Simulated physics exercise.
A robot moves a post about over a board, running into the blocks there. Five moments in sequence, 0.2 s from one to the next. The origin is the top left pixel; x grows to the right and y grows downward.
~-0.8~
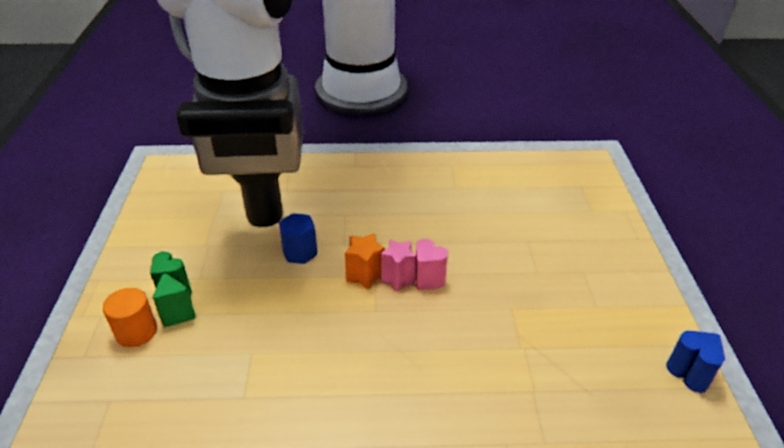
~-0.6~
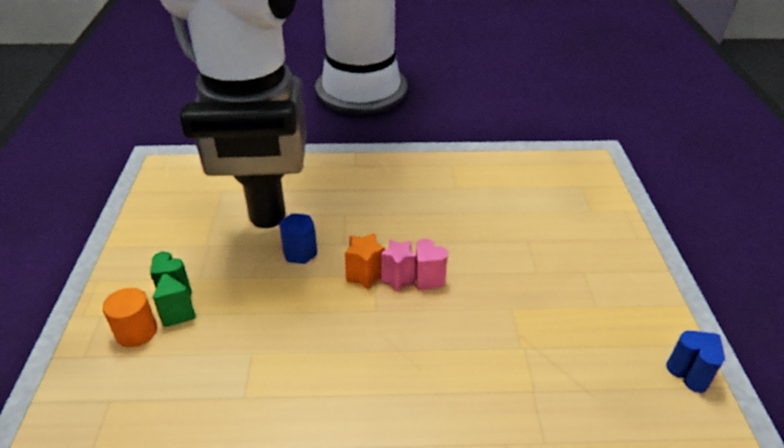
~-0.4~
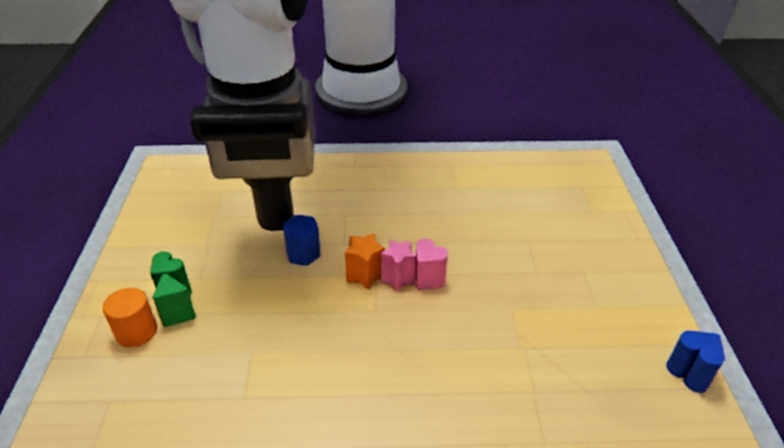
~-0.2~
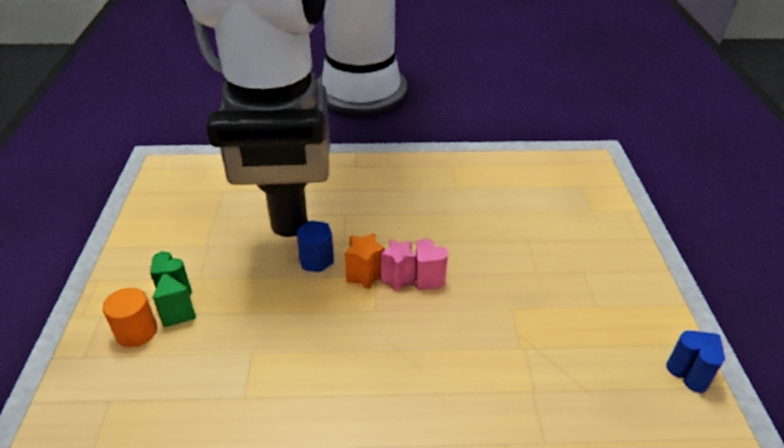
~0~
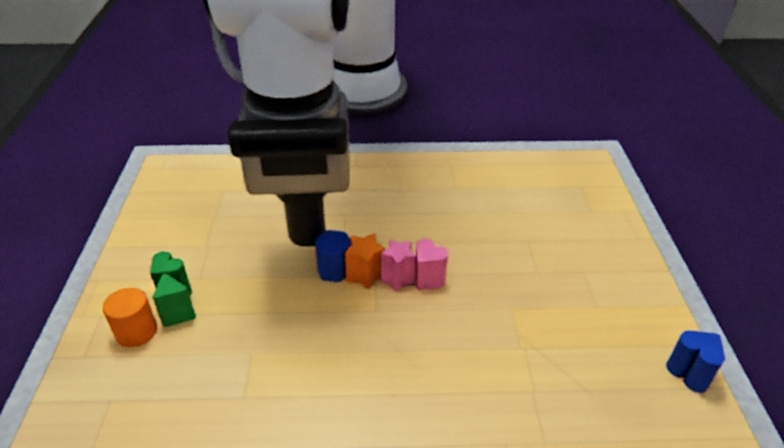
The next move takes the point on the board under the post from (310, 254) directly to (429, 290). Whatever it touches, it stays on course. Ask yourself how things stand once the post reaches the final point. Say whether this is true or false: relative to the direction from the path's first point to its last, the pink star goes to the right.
True - the claim holds.
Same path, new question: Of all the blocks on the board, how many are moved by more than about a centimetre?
By the end, three or more blocks will have moved.
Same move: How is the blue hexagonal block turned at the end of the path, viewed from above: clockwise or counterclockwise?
Viewed from above: Clockwise.
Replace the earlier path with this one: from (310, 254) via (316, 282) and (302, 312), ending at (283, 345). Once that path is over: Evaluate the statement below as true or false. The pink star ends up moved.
The statement is correct.
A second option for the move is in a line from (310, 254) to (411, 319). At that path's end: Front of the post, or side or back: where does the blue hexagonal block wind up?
I'd say it is still being pushed.
What follows on the original path. One third of the way, post (348, 247); blue hexagonal block (372, 255); orange star (405, 260); pink star (439, 264), turned 15° anticlockwise; pink heart block (464, 256), turned 30° anticlockwise.
Two thirds of the way, post (389, 258); blue hexagonal block (407, 272), turned 20° clockwise; orange star (440, 283), turned 10° clockwise; pink star (472, 279), turned 60° anticlockwise; pink heart block (472, 257), turned 55° anticlockwise.
At the end, post (430, 271); blue hexagonal block (432, 289), turned 50° clockwise; orange star (465, 308), turned 20° clockwise; pink star (488, 288), turned 135° anticlockwise; pink heart block (472, 257), turned 55° anticlockwise.
